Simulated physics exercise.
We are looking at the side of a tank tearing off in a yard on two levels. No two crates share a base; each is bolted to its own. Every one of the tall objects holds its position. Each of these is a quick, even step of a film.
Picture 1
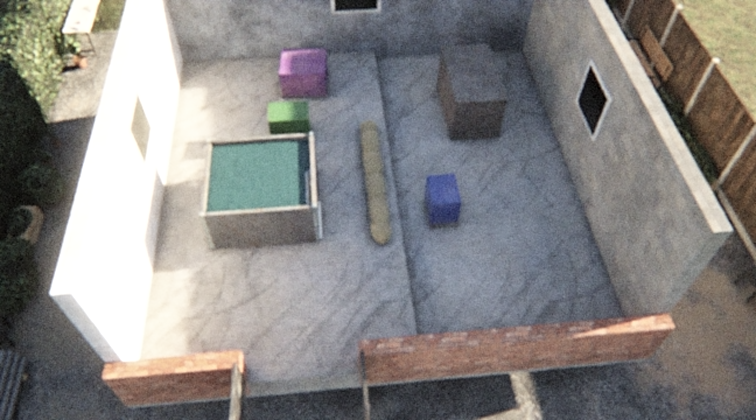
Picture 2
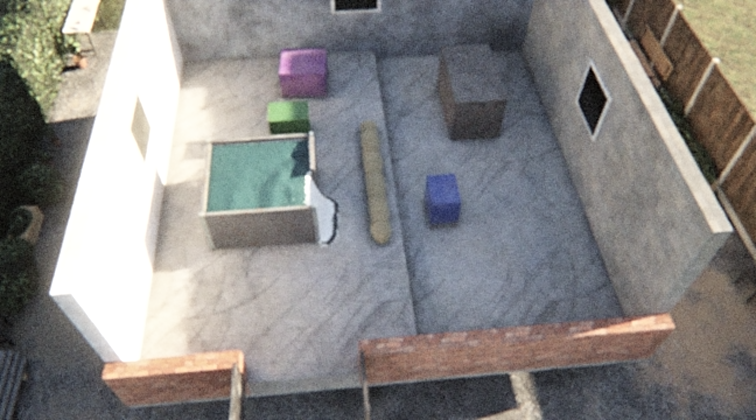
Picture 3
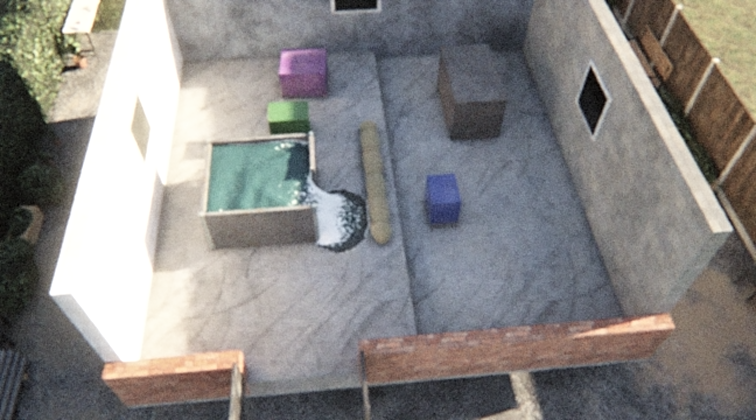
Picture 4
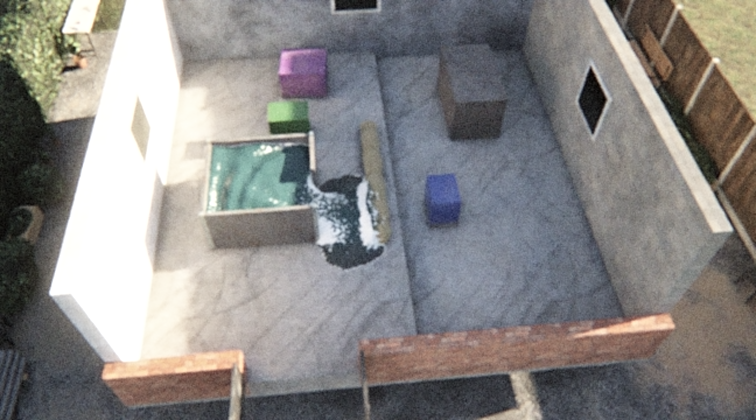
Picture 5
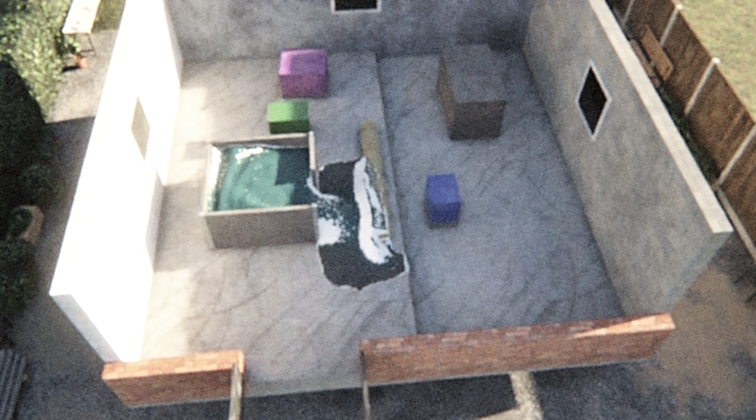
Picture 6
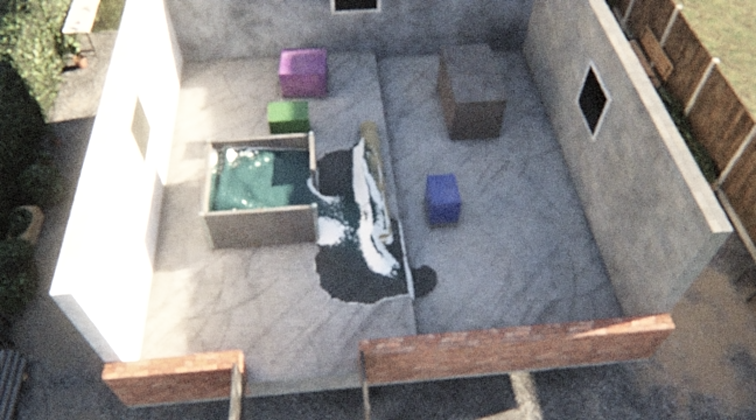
At first, blue-green water sits still in a tank inside a roofless walled yard, near a long tan barrier and coloured crates. Then water pours from the tank's right side, foams against the barrier and spreads toward the low brick wall, finally edging rightward past the barrier's near end while the crates stay put.
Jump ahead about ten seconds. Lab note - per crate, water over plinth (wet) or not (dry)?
Purple crate: Wet; blue crate: Wet; green crate: Wet.
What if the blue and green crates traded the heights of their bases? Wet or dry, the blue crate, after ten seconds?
Blue crate: Flooded.
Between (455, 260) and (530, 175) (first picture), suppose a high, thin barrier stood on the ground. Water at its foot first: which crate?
I say the one in blue.
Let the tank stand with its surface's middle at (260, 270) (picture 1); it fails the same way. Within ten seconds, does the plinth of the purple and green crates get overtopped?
Purple crate: Untouched; green crate: Untouched.
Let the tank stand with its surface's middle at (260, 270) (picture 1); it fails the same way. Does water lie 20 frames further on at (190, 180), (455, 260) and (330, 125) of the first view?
Untouched, submerged, untouched.
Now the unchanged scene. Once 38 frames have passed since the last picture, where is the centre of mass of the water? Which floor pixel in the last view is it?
It's close to (384, 188).
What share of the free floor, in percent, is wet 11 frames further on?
About 40 per cent.
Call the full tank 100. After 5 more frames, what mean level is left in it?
Some 60 per cent.
A moment on, water covers 25 % of the floor; the purple crate water round its plinth, the blue crate water round its plinth, the green crate water round its plinth.
Next, water covers 40 % of the floor; the purple crate water round its plinth, the blue crate water round its plinth, the green crate water round its plinth.
Then, water covers 55 % of the floor; the purple crate water round its plinth, the blue crate water round its plinth, the green crate water round its plinth.
Later, water covers 75 % of the floor; the purple crate water round its plinth, the blue crate water round its plinth, the green crate water round its plinth.
In the end, water covers 90 % of the floor; the purple crate was topped, the blue crate was topped, the green crate was topped.
